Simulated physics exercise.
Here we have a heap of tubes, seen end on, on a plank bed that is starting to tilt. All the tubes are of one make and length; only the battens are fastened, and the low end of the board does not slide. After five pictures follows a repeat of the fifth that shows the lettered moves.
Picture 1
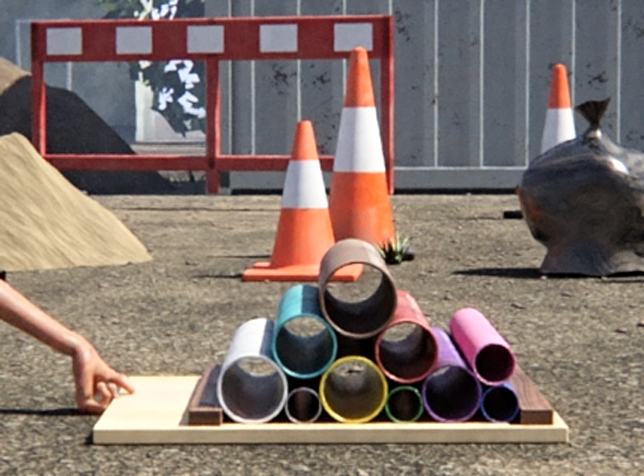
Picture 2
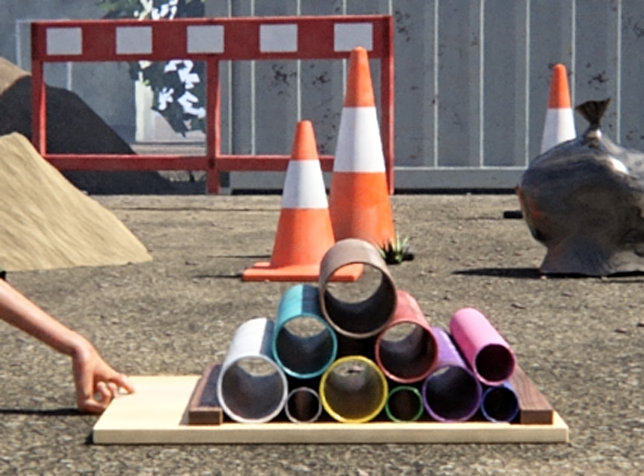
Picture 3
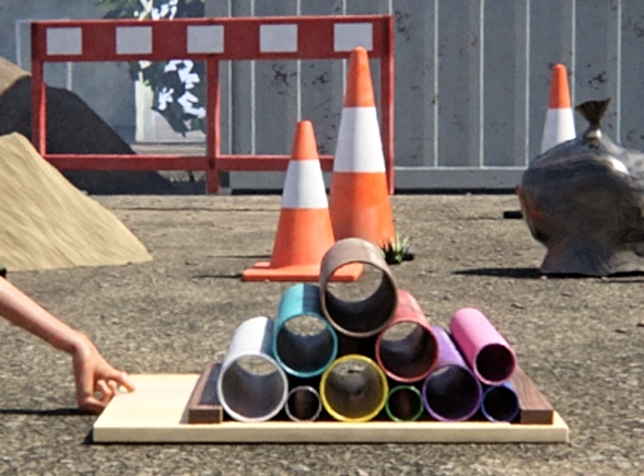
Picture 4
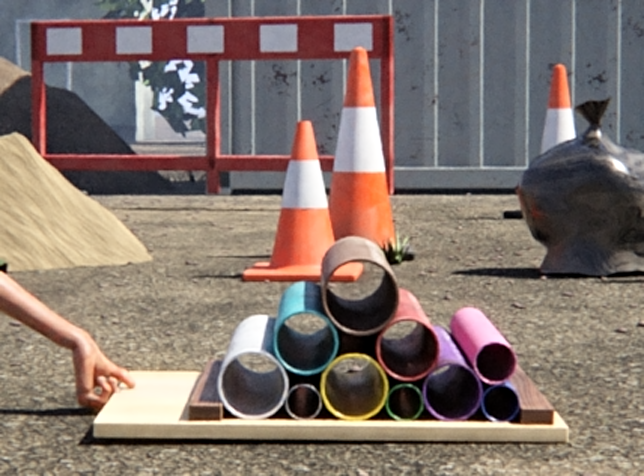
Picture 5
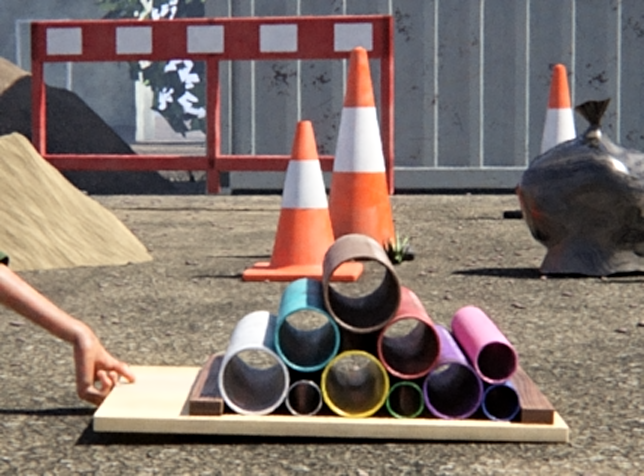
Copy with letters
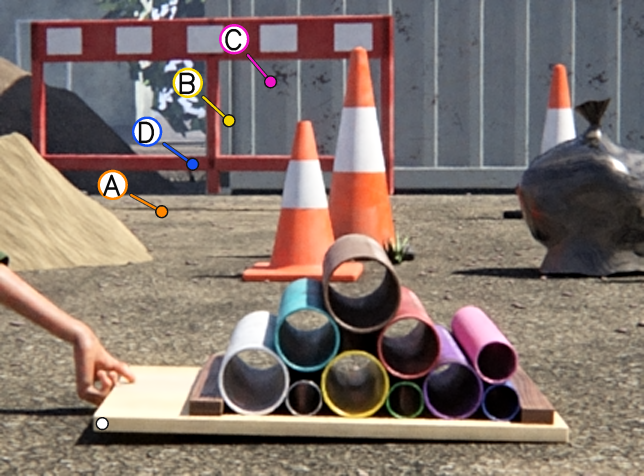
A hand slowly lifts the left end of a board holding stacked colourful tubes slightly.
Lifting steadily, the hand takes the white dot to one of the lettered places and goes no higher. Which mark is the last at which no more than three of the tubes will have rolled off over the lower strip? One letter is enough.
The last mark within the limit is B.
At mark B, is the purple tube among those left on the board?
Yes.
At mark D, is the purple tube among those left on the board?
Yes.
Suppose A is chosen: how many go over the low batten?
At A the number is one.
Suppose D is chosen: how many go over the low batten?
With D, one.
On the marked copy, A at (162, 212); B at (229, 121); C at (271, 82); D at (193, 164); the white dot at (102, 424).
Following B. Soon after the start, board at 22°.
Later, board at 42°.
In the end, board at 43°, two over the low batten (brown, pink).
As for the rest, A one over the low batten (pink); C four over the low batten (turquoise, red, brown, pink); D one over the low batten (pink).
